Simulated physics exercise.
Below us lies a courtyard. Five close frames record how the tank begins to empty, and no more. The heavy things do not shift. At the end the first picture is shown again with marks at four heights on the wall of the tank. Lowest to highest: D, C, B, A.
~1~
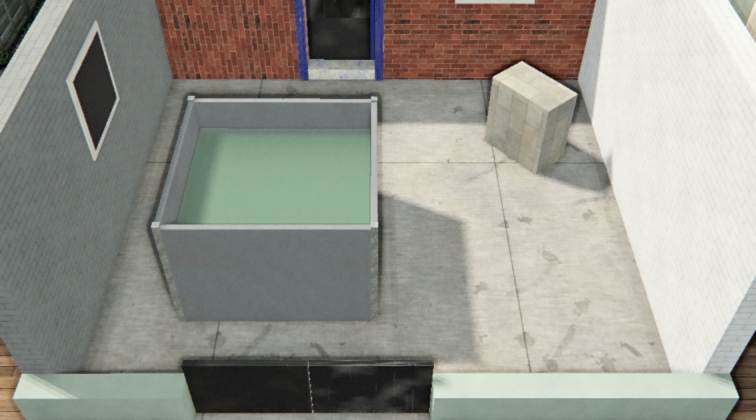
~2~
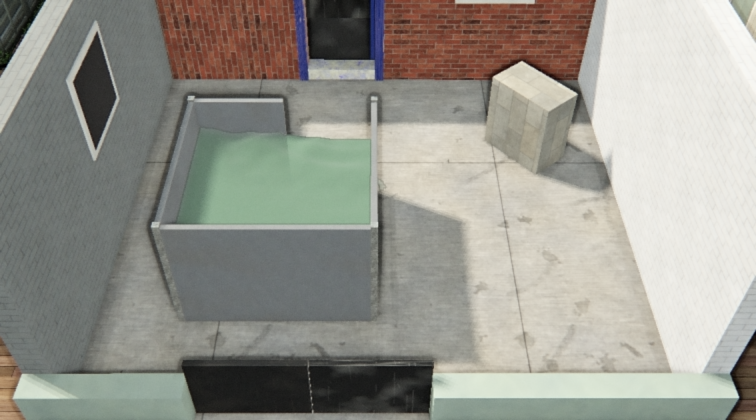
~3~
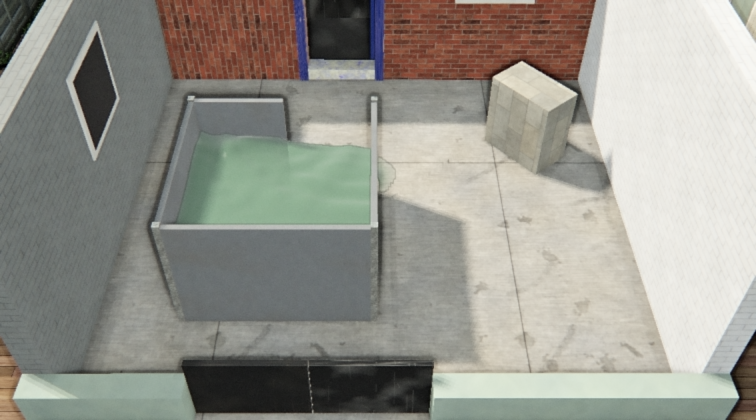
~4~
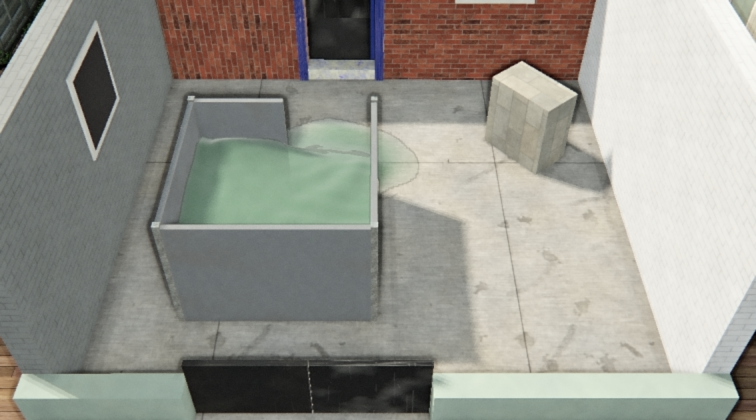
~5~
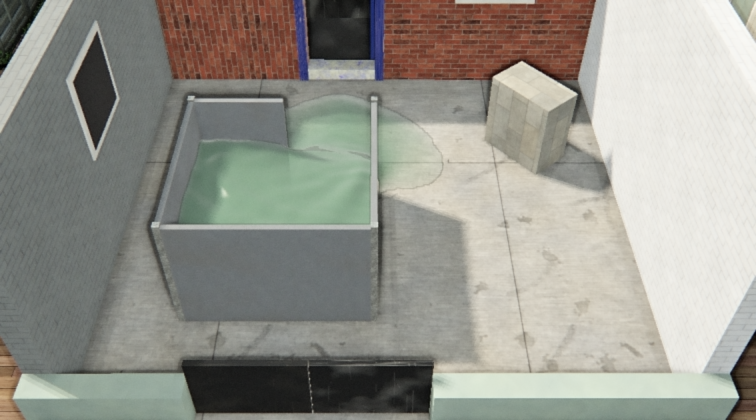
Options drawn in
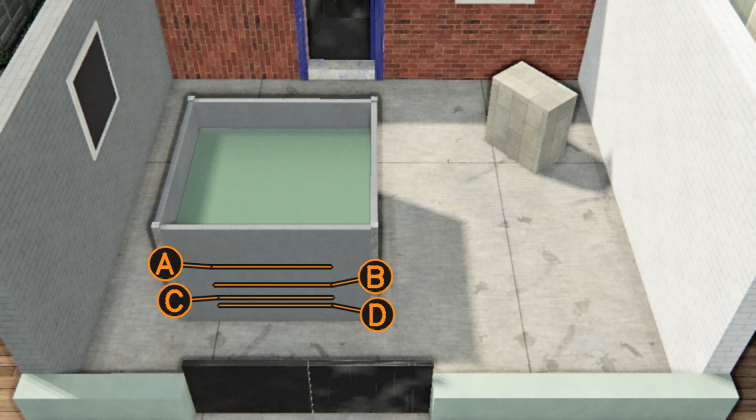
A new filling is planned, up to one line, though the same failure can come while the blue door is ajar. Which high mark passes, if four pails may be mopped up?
C.
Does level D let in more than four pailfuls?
No, not at all.
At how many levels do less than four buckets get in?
Two of them.
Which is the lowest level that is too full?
The answer is B.
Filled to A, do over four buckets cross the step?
Yes, that goes wrong.
On the marked copy, A at (270, 266); B at (273, 284); C at (275, 297); D at (276, 305); from the bottom up D, C, B, A.
For level A, dozens of bucketfuls pour in.
For level B, about 9 bucketfuls get in.
For level C, a bucket or two gets in.
For level D, nothing gets over.
